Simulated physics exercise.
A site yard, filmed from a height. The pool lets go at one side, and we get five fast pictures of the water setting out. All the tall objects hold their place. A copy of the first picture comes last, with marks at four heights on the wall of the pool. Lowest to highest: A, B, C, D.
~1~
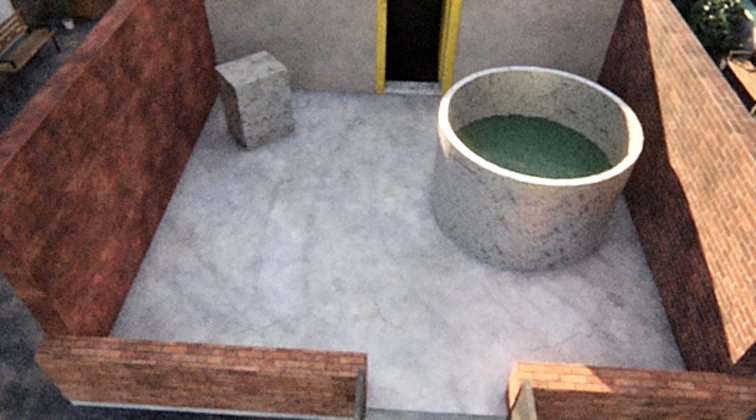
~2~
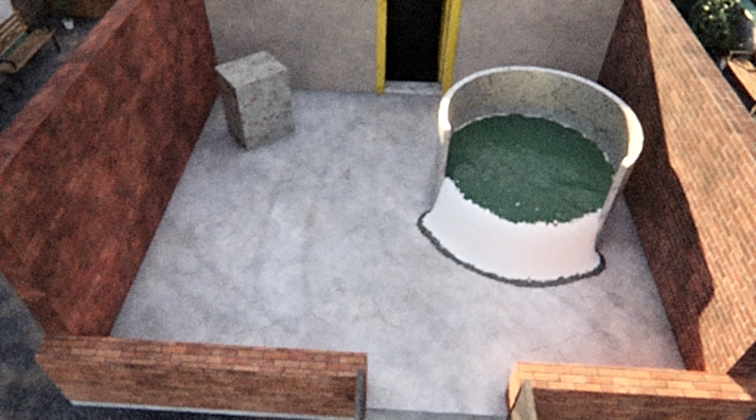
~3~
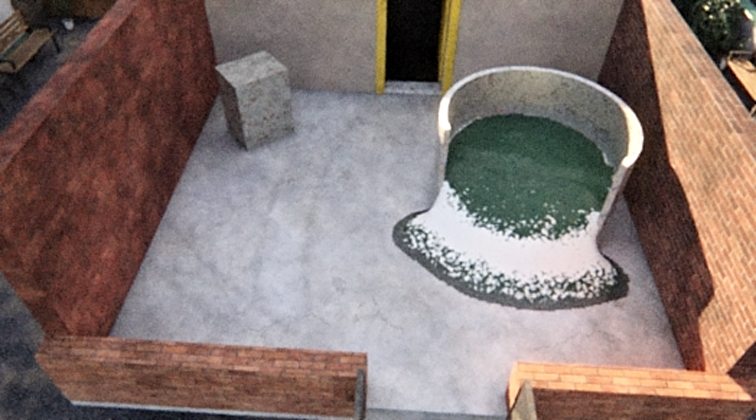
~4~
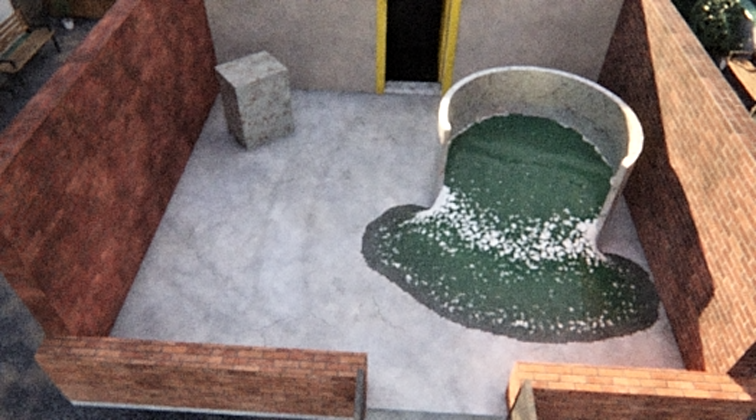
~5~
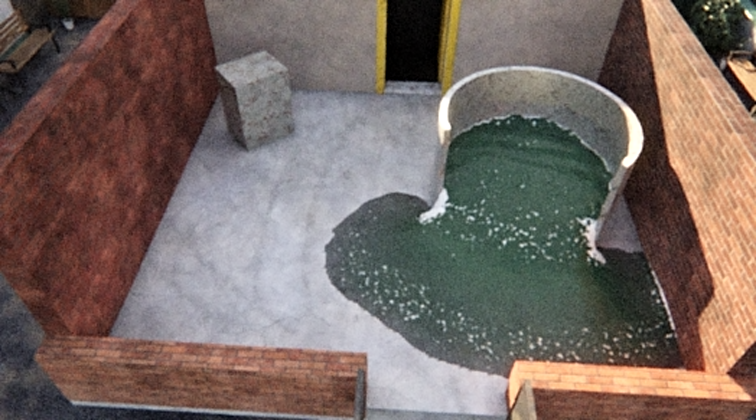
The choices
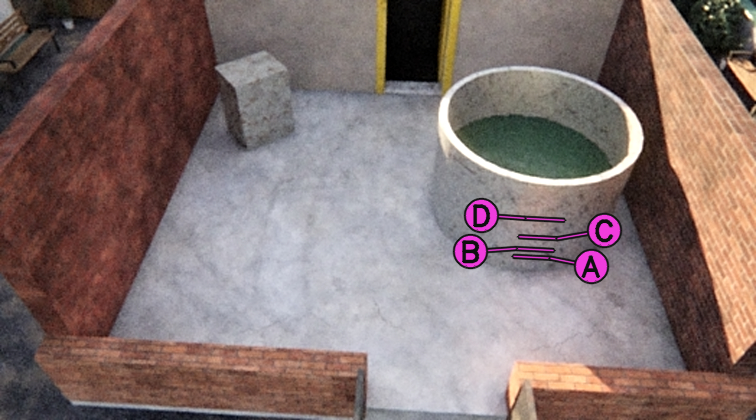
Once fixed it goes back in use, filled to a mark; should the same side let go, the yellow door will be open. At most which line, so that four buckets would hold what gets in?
D.
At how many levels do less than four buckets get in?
All of them.
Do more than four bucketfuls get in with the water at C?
No, not at all.
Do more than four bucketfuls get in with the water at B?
No, not at all.
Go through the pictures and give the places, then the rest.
In the first frame, water in the pool at rest, its middle at (527, 164); foot of the yellow doorway at (413, 94); open gate at (442, 354).
In the second frame, 2 % of the ground under water, visible out to (425, 217).
In the third frame, 6 % of the ground under water, visible out to (621, 286).
In the fourth frame, 13 % of the ground under water, visible out to (649, 305).
In the fifth frame, 22 % of the ground under water, visible out to (345, 231).
In magenta, A at (532, 257); B at (534, 249); C at (538, 237); D at (544, 219); from the bottom up A, B, C, D.
Choosing A, nothing gets over.
Choosing B, nothing gets over.
Choosing C, nothing gets over.
Choosing D, a bucket or two gets in.
